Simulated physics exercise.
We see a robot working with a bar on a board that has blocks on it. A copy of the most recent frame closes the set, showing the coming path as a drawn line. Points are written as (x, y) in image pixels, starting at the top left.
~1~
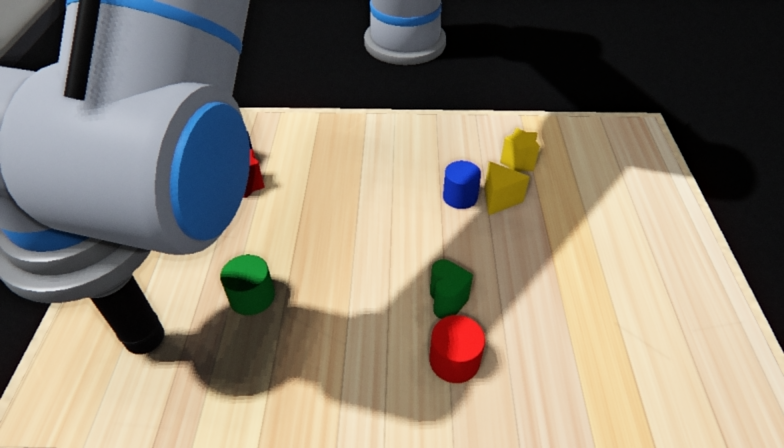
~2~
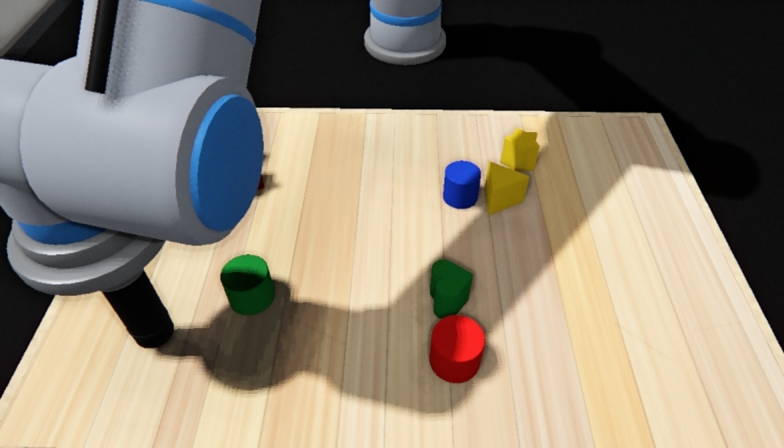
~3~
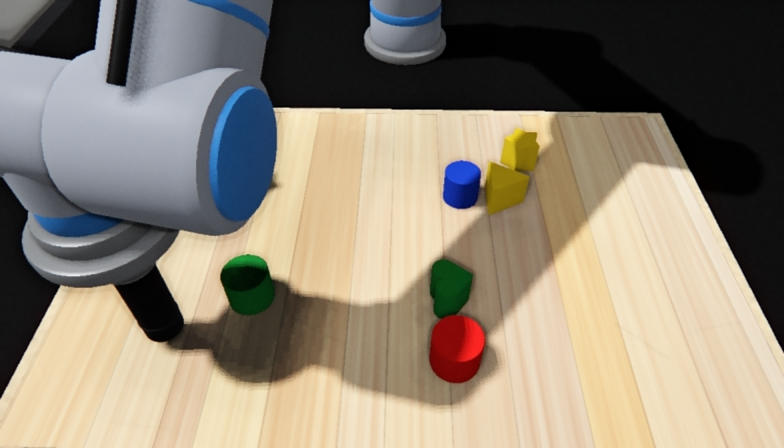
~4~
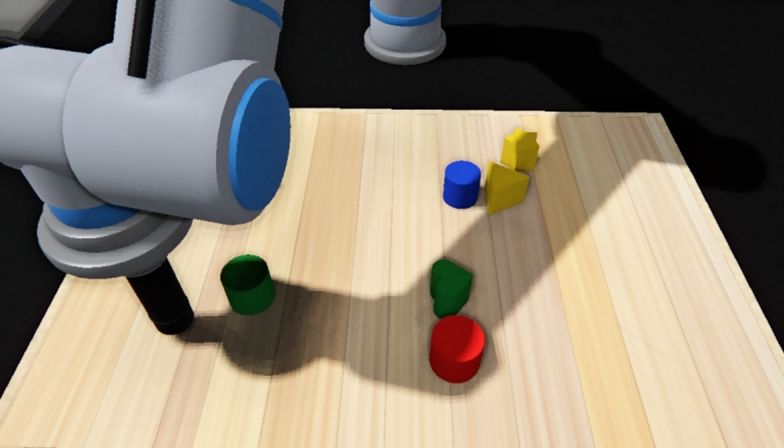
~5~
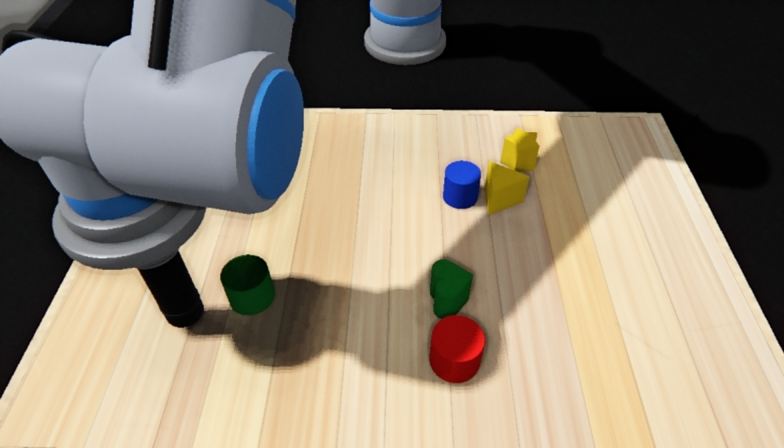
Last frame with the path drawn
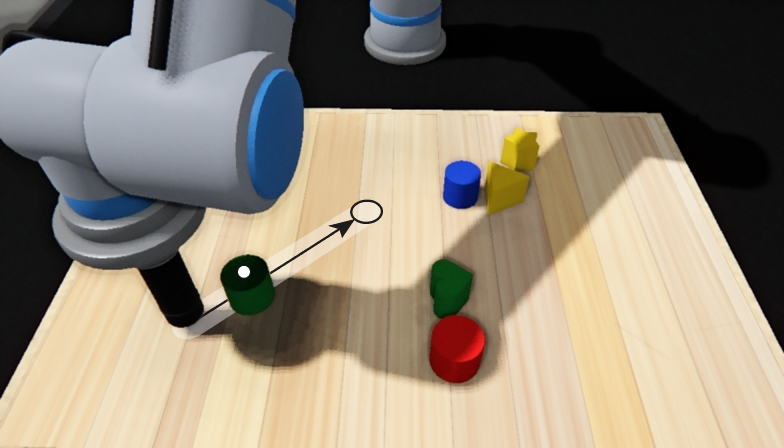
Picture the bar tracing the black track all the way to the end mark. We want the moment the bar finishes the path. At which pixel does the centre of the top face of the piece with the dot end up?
I'd say the piece with the dot ends with its top centre at (329, 246).
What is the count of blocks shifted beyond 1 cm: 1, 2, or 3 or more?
It looks like one block will be pushed more than about 1 cm.
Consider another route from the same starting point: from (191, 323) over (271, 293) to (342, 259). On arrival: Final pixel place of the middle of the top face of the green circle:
By then it is at (354, 207).
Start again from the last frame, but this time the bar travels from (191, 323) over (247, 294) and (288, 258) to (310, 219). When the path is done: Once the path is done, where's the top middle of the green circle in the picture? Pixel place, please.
About (324, 234).
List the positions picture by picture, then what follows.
In the first picture, lower end of the bar (146, 339), tops of blocks, green circle (244, 272).
In the second picture, bar (155, 333), blocks as before.
In the third picture, bar (166, 327), blocks as before.
In the fourth picture, bar (176, 320), blocks as before.
In the fifth picture, bar (186, 313), green circle (244, 272).
The drawn path runs from (191, 323) directly to (367, 212); the dot is on the green circle.
What follows on the original path. One third of the way, bar (254, 271); green circle (291, 255).
Two thirds of the way, bar (314, 234); green circle (329, 246).
At the end, bar (366, 201); green circle (329, 246).
